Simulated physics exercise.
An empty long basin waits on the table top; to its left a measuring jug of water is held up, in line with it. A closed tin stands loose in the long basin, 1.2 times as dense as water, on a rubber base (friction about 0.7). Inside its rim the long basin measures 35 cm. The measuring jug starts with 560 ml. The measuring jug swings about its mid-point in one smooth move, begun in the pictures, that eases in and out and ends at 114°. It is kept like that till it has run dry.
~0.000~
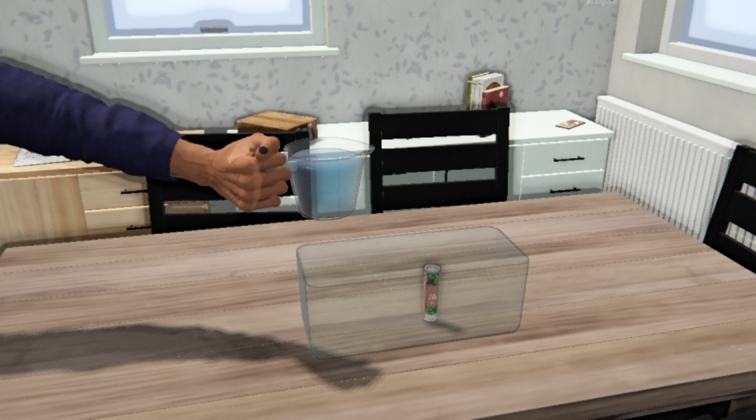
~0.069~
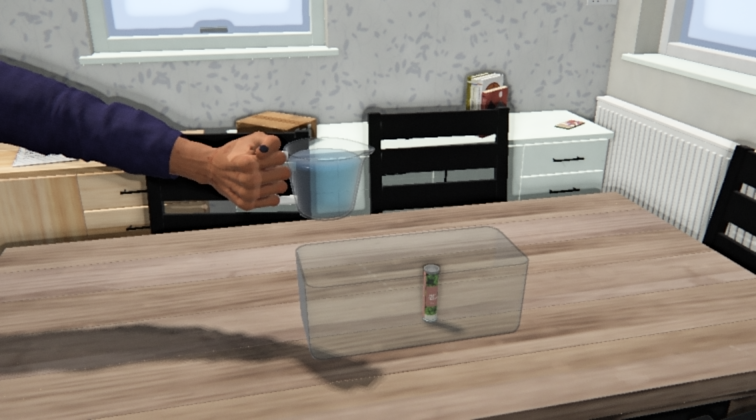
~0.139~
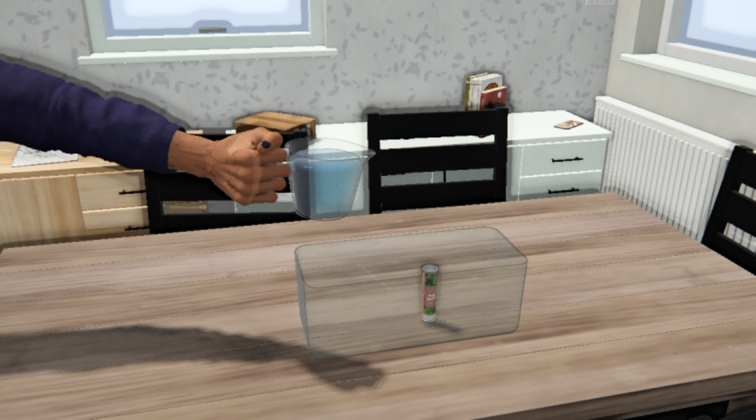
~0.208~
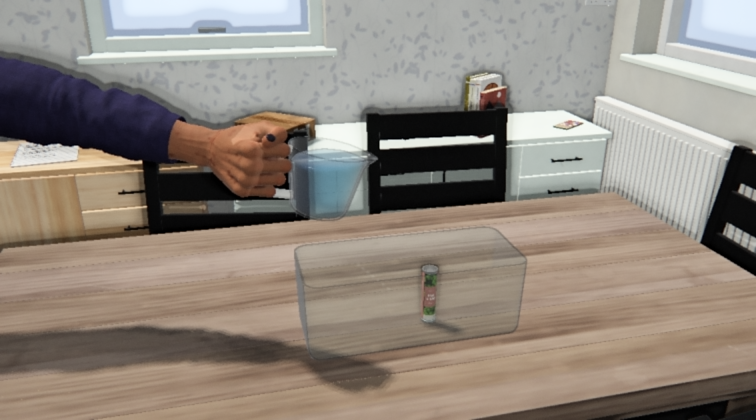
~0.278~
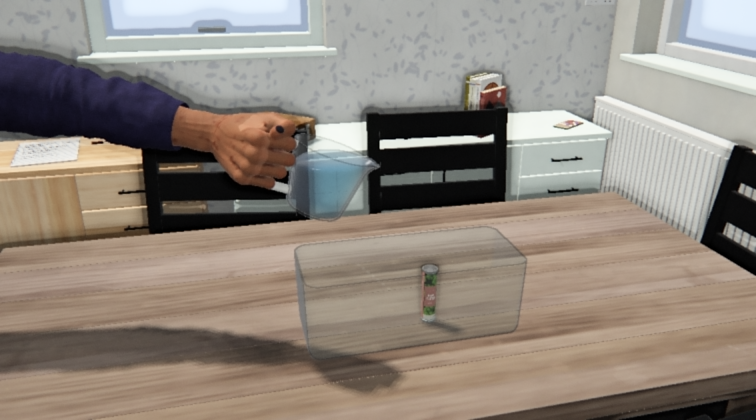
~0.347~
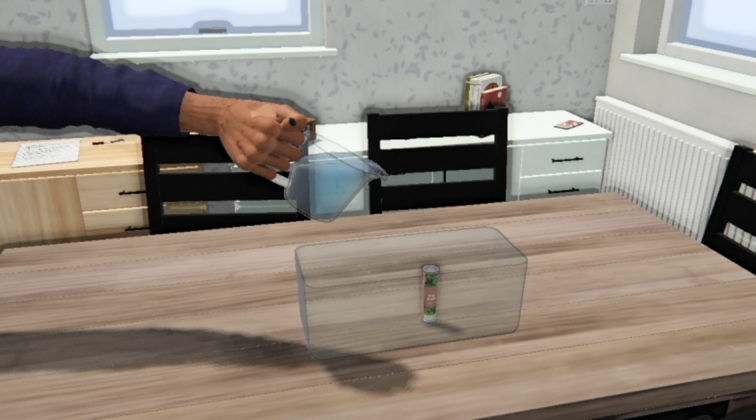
An arm in a dark blue sleeve reaches in from the left over a wooden dining table, seen from slightly above in a room with black chairs, pale drawers and a white radiator. Its hand grips a clear jug of blue water, left of a transparent basin holding a small green and red tin. The hand steadily tilts the jug rightward, lowering its lip, while the camera stays still.
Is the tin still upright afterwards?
The tin goes over.
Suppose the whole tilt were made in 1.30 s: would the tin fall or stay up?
The tin topples.
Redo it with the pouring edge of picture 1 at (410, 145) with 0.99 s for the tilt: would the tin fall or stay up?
Then it falls.
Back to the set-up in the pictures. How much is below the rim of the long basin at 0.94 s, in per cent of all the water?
Near 94 in a hundred.
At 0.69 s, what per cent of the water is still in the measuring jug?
Near 36 in a hundred.
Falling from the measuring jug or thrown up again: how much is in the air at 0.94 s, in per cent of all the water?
Near 5 in a hundred.
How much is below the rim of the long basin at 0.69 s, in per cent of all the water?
About 38 per cent.
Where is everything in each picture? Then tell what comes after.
In the first picture, tilt 0°; pouring edge (374, 146); surface from (287, 160) to (362, 154); the long basin's rim runs from (301, 267) to (513, 244); the tin's top is at (432, 271).
In the second picture, tilt 1°; pouring edge (374, 148); surface from (289, 159) to (361, 155).
In the third picture, tilt 5°; pouring edge (375, 151); surface from (289, 159) to (362, 157).
In the fourth picture, tilt 12°; pouring edge (377, 157); surface from (291, 160) to (366, 157).
In the fifth picture, tilt 21°; pouring edge (380, 165); surface from (293, 162) to (374, 160).
In the sixth picture, tilt 31°; pouring edge (381, 175); surface from (294, 166) to (374, 168); 4 per cent is over the edge.
Then, 0.69 s in, the tilt is 90° and 36 per cent is still to pour; the tin stands 1 cm from where it began.
Then, 0.94 s in, the tilt is 113° and 2 per cent is still to pour; the tin leans 56°.
Then, 1.20 s in, the tilt is 114° and 0 per cent is still to pour; the tin lies on its side.
Then, 1.49 s in, the tilt is 114° and 0 per cent is still to pour; the tin lies on its side.
Finally, the tin lies on its side.
